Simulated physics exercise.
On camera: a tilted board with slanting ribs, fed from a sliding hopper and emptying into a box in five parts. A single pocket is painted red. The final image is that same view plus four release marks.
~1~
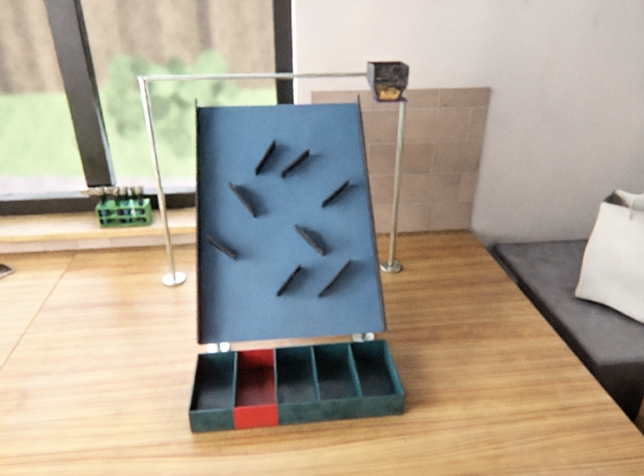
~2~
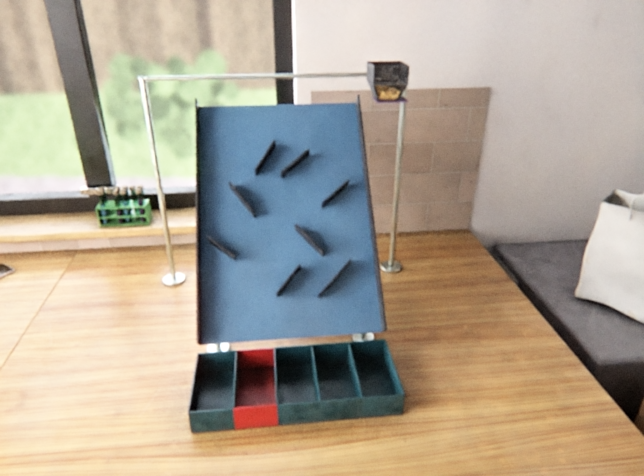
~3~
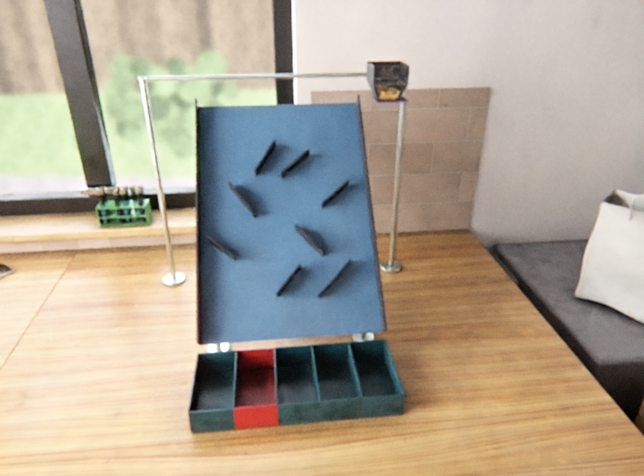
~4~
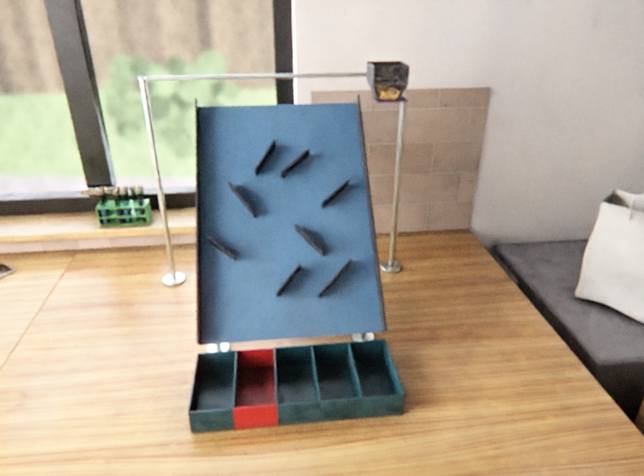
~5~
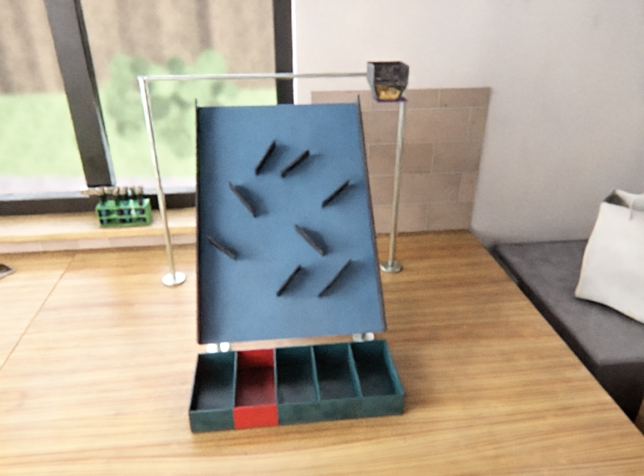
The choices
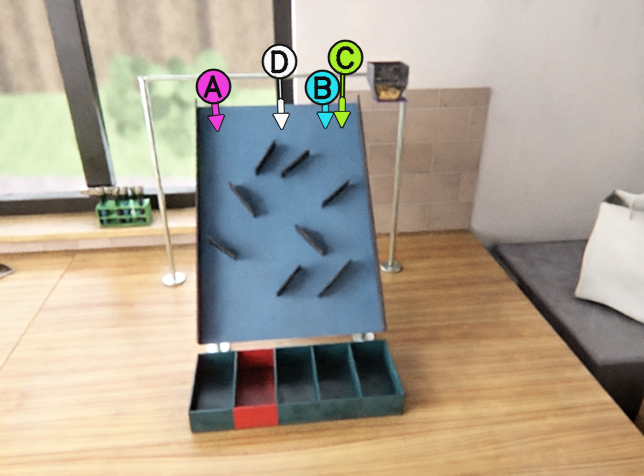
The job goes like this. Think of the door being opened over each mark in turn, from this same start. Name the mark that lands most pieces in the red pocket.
Mark D does it best.
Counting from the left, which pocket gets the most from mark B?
It is the third one.
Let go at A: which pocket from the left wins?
The second from the left.
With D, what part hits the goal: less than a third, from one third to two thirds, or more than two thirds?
It is more than two thirds.
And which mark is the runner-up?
That is mark A.
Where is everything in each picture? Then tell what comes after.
The first frame shows hopper (386, 94), dried chickpeas, door shut.
The second frame shows ribs (256, 170) to (275, 140), (281, 172) to (309, 149), (229, 182) to (254, 213).
The third frame shows ribs (323, 203) to (349, 180), (207, 236) to (234, 256), (296, 224) to (324, 253).
The fourth frame shows ribs (277, 294) to (300, 264), (320, 295) to (351, 259).
The fifth frame shows red pocket (256, 415), number 2 of 5 from the left.
On the marked copy, mark A meets the board at (217, 125); mark B meets the board at (325, 122); mark C meets the board at (341, 121); mark D meets the board at (281, 123).
For mark A, roughly two thirds in the red pocket, roughly a third in other pockets, just a few held on the board.
For mark B, about a tenth in the red pocket, almost all in other pockets.
For mark C, just a few in the red pocket, almost all in other pockets.
For mark D, the larger part in the red pocket, about a tenth in other pockets.
